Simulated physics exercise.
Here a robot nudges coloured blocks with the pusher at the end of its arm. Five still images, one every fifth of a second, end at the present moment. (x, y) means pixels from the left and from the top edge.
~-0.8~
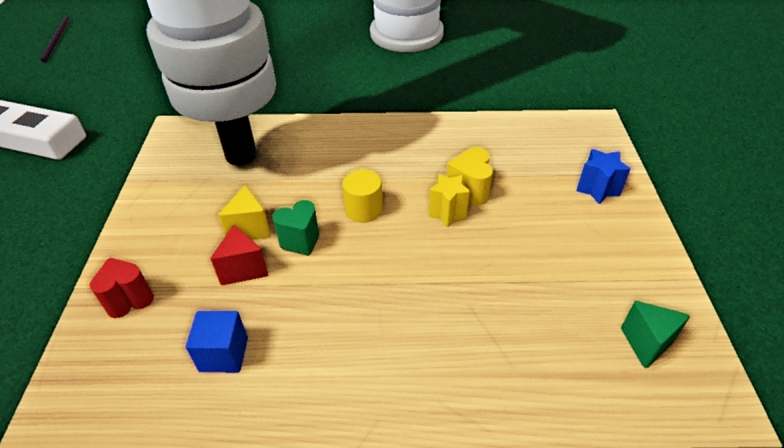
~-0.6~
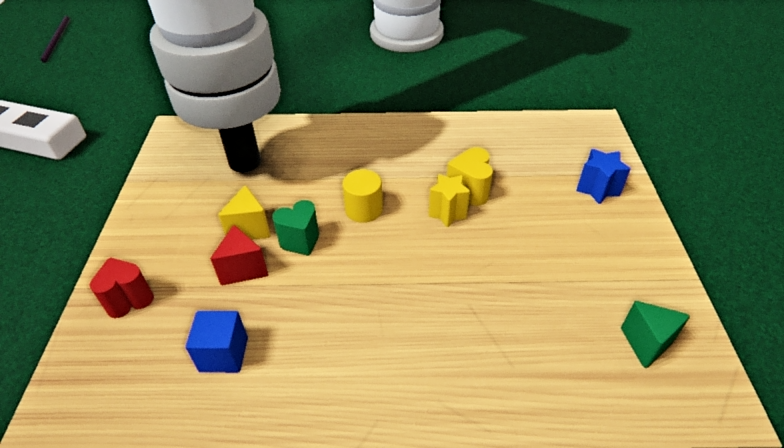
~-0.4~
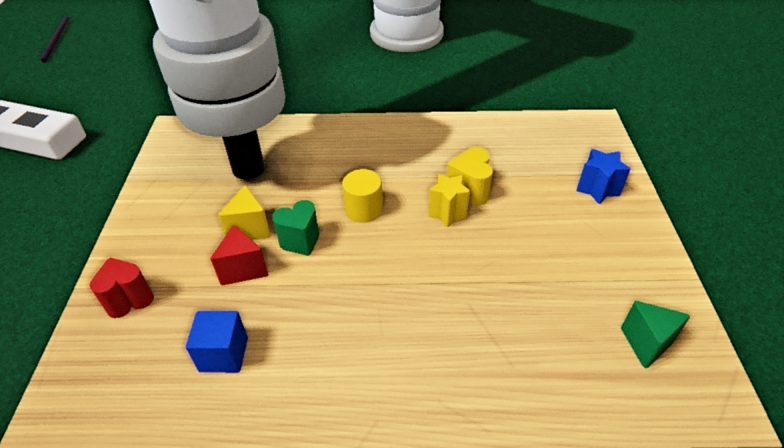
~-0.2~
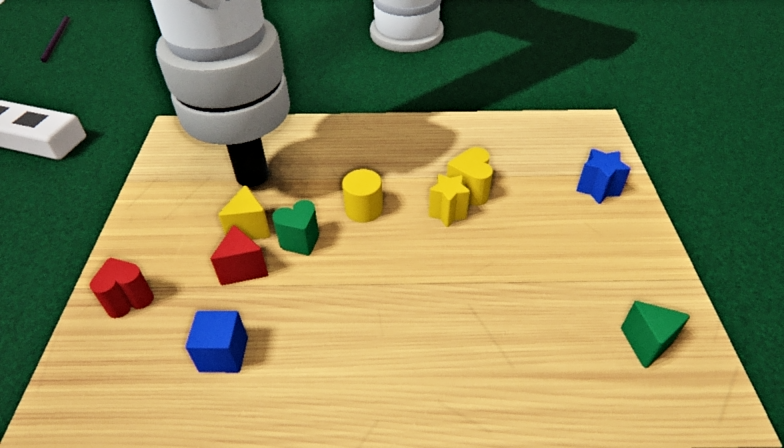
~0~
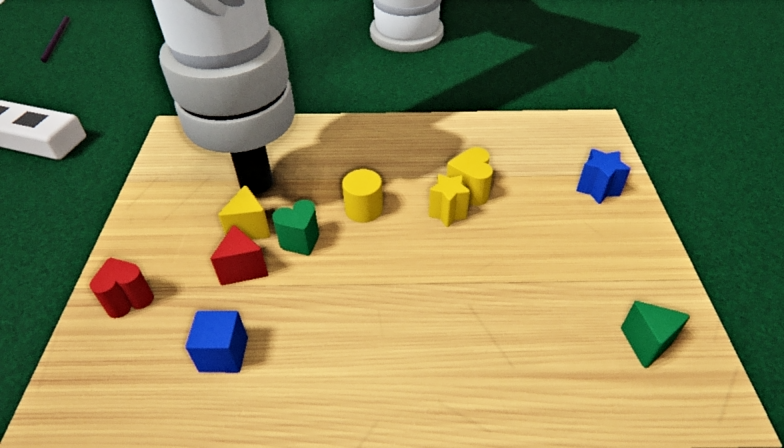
A robot arm's dark pusher moves slightly down and to the right over a wooden board, nearing the yellow triangular block and green heart-shaped block, while all the red, yellow, green and blue blocks remain still.
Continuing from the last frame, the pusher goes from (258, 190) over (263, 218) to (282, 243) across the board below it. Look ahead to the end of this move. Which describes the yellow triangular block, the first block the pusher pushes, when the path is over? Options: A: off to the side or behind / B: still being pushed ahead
The answer is A.
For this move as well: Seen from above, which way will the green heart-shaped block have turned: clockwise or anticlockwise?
I'd predict that, seen from above, the green heart-shaped block rotates counter-clockwise.
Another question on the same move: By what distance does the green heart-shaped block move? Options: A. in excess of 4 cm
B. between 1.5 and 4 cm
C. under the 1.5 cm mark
That would be B.
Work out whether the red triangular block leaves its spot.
It travels a centimetre or more.
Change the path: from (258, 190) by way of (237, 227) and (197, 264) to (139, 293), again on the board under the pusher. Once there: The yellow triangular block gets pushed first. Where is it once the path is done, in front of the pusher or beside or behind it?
I believe the yellow triangular block loses its place ahead of the pusher and slips off.
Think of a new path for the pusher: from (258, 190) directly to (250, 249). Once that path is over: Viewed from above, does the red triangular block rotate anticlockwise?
Short answer: Yes.
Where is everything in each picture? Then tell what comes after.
In the first frame, lower end of the pusher at (241, 156), tops of blocks, red triangular block at (235, 243), yellow triangular block at (242, 202), green heart-shaped block at (296, 214), yellow cylinder at (362, 181).
In the second frame, pusher at (245, 162), blocks as before.
In the third frame, pusher at (249, 169), blocks as before.
In the fourth frame, pusher at (253, 176), blocks as before.
In the fifth frame, pusher at (257, 184), red triangular block at (235, 243), yellow triangular block at (242, 202), green heart-shaped block at (296, 214), yellow cylinder at (362, 181).
What follows on the original path. Halfway along, pusher at (261, 211); red triangular block at (233, 249), turned 10° anticlockwise; yellow triangular block at (236, 221), turned 20° clockwise.
At the end, pusher at (280, 237); red triangular block at (218, 267), turned 30° anticlockwise; yellow triangular block at (238, 236), turned 75° clockwise; green heart-shaped block at (311, 220), turned 30° anticlockwise; yellow cylinder not moved.
